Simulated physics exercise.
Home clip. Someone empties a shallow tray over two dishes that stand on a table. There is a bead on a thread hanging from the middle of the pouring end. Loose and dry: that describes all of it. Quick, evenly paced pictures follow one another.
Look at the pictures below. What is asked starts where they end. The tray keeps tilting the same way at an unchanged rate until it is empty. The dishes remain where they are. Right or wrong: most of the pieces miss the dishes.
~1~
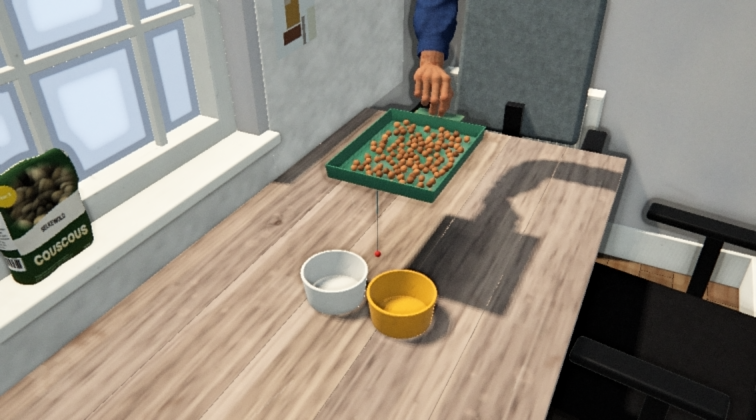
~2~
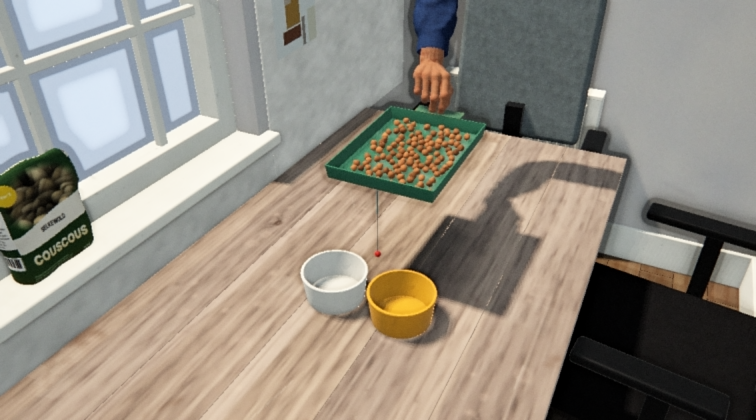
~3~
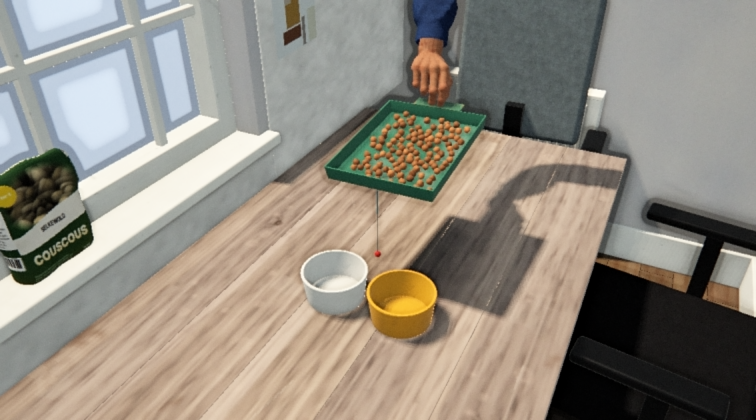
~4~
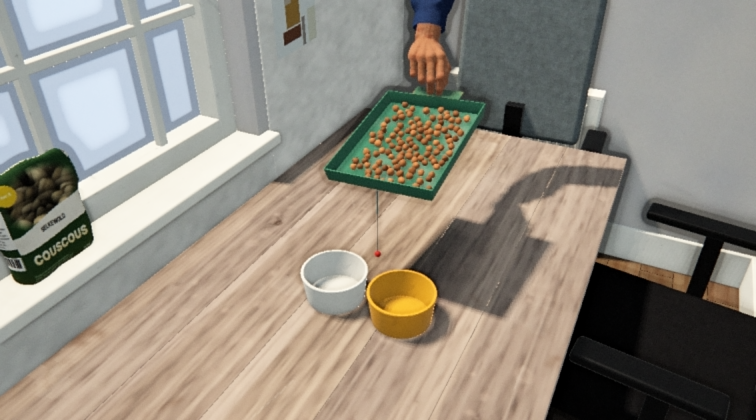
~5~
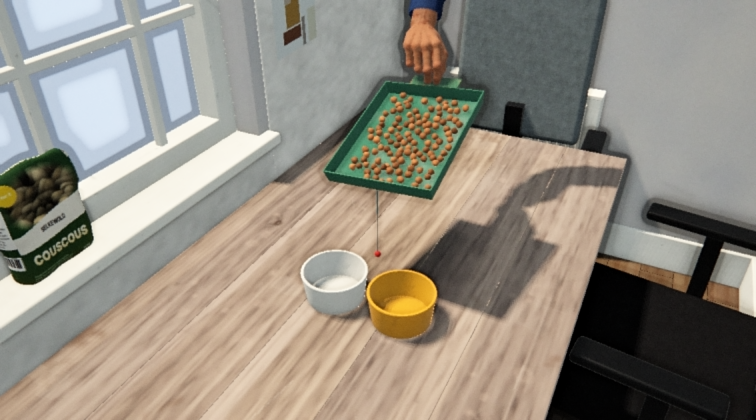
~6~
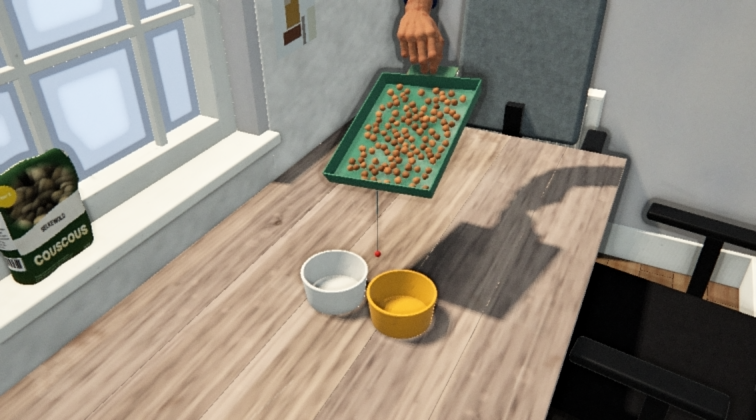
Wrong.
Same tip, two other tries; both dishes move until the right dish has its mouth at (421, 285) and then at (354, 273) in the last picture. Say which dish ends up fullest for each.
Result, first place: The lefthand one; second place: The righthand one.
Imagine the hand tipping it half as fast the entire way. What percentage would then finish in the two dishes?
I'd put it near 70 per cent.
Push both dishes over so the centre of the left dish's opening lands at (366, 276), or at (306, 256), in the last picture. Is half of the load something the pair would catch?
In the first position shy of half, in the second past half.
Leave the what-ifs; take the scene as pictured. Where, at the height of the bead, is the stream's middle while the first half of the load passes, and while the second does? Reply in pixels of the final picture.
Initially about (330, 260); subsequently about (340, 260).
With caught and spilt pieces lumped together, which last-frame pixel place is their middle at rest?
Near (333, 294).
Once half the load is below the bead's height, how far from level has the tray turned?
Close to 120 degrees, I reckon.
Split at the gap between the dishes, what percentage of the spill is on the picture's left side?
Left share: Close to 80 %.
Just after the last frame, tray tipped steeply; every one on the tray.
A moment on, tray tipped past a quarter turn; the larger part on the tray; about a tenth in the left dish; about a tenth outside both; about a tenth in the air.
Further on, tray tipped past a quarter turn; about a tenth in the right dish; roughly two thirds in the left dish; roughly a quarter outside both.
When it is over, tray tipped past a quarter turn; about a tenth in the right dish; roughly two thirds in the left dish; roughly a quarter outside both.
